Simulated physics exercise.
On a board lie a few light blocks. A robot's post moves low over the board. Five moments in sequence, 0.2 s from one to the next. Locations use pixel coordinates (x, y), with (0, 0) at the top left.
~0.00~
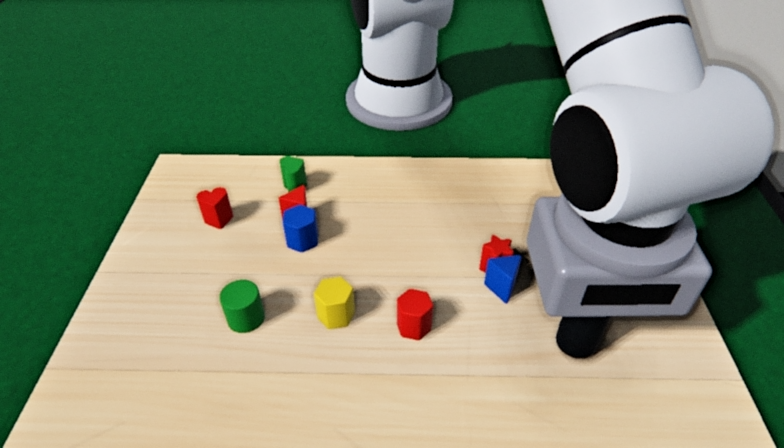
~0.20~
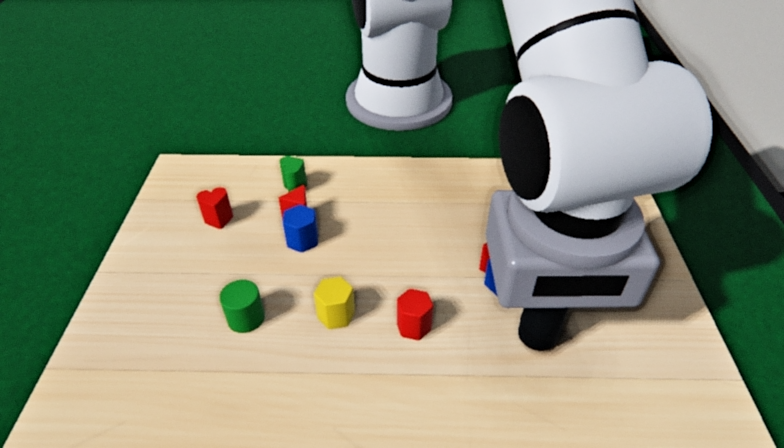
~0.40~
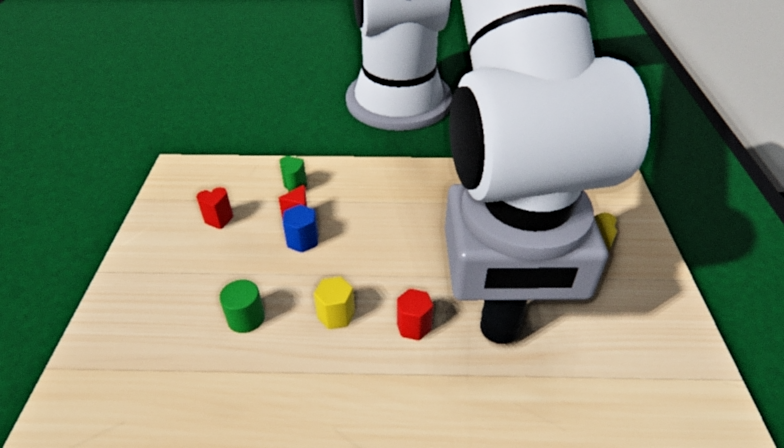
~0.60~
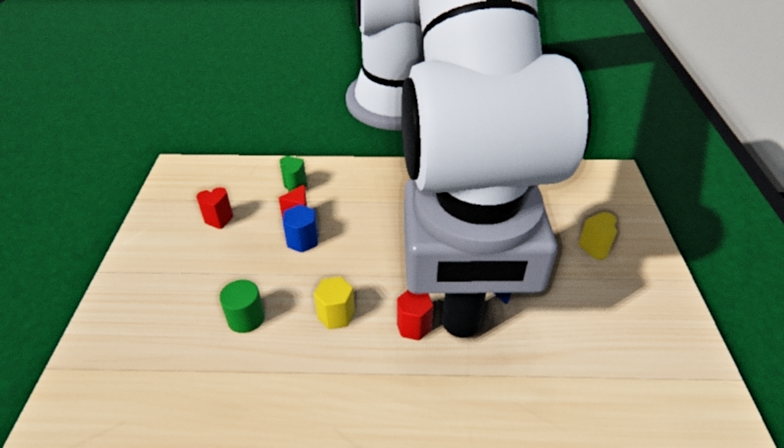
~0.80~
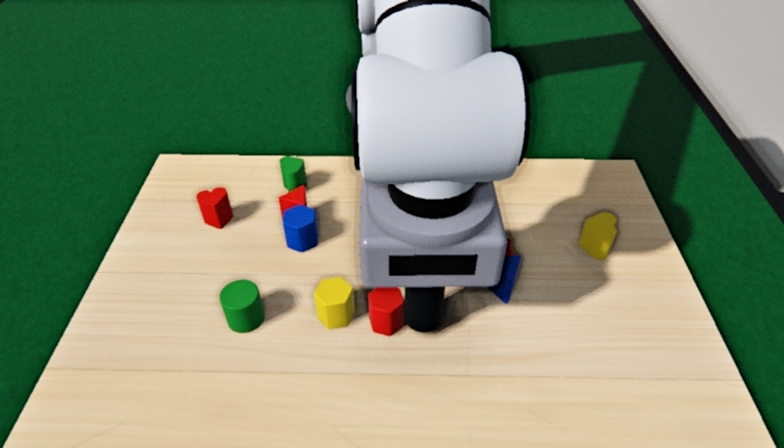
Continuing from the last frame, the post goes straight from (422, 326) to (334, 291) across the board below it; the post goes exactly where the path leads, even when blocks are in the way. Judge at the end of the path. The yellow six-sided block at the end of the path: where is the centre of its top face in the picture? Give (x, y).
Its top face will be centred at roughly (284, 297).
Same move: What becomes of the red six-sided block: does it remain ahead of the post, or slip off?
It slides aside on the way.
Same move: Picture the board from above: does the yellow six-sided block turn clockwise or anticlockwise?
Answer: With the clock.
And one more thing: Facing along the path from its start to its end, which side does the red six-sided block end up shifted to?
Slides left.
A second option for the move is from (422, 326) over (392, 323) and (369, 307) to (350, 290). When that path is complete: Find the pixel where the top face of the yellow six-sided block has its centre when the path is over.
It should be at about (282, 283).
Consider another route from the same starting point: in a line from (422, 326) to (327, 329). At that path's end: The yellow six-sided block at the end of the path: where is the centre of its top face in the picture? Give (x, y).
It is going to be at (278, 268).
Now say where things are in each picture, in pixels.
The first picture shows tip of the post (575, 343), middles of tops, blue six-sided block (299, 216), yellow six-sided block (333, 290), red six-sided block (415, 302).
The second picture shows post (537, 336), nothing pushed.
The third picture shows post (499, 329), nothing pushed.
The fourth picture shows post (461, 323), nothing pushed.
The fifth picture shows post (423, 318), blue six-sided block (299, 216), yellow six-sided block (333, 290), red six-sided block (386, 297).
The first path, step by step. Halfway along, post (377, 299); yellow six-sided block (304, 291); red six-sided block (341, 291), turned 50° anticlockwise.
At the end, post (333, 283); blue six-sided block unmoved; yellow six-sided block (284, 297), turned 45° clockwise; red six-sided block (320, 294), turned 110° anticlockwise.
